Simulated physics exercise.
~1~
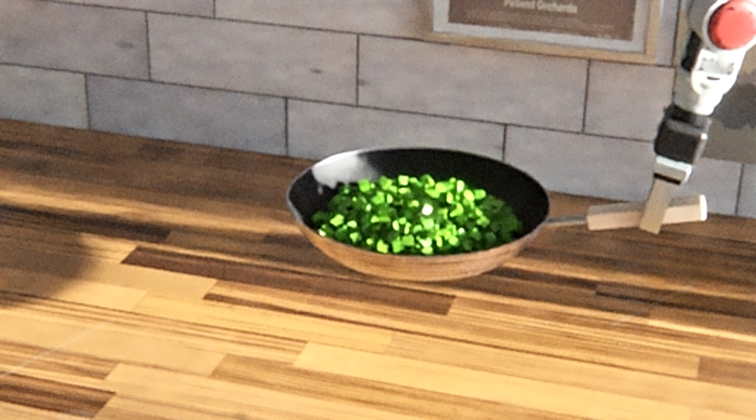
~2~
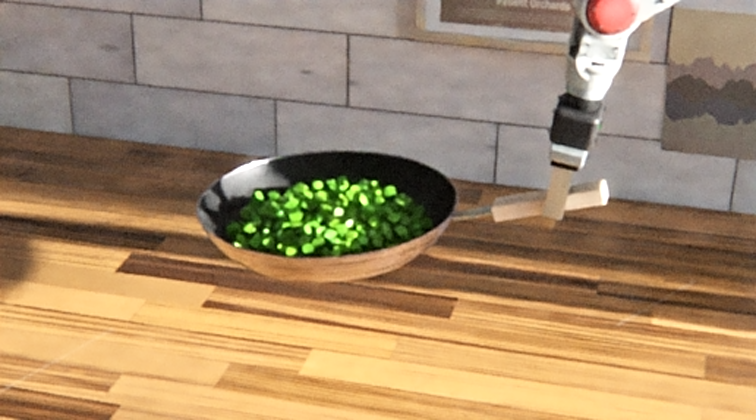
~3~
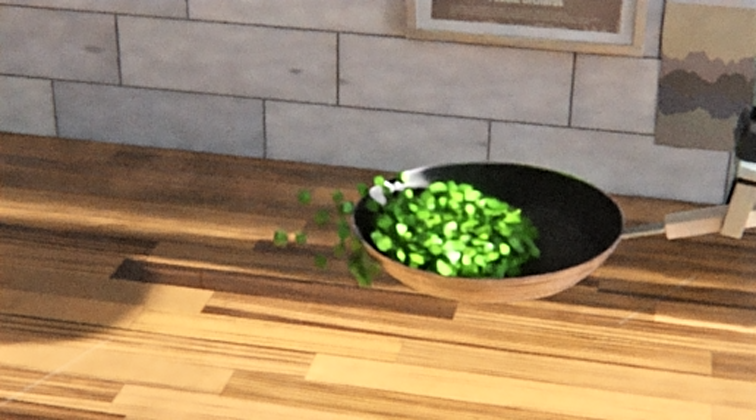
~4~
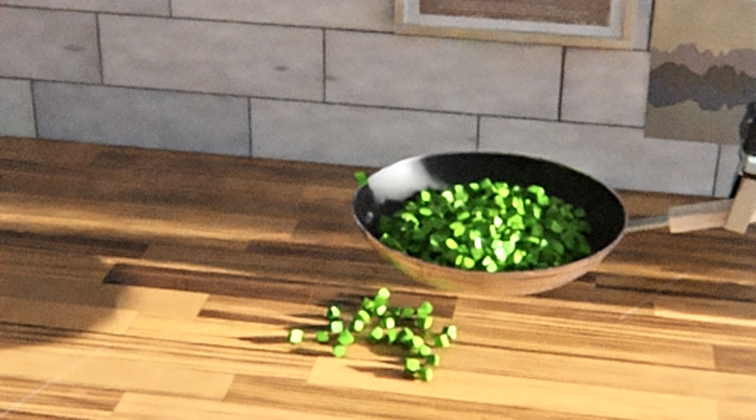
The footage shows a robot gripper holding a frying pan of green vegetable dice above a wooden counter, moving it left and then back right. Some dice fly over the pan's left rim and land scattered on the counter, while most remain in the pan.
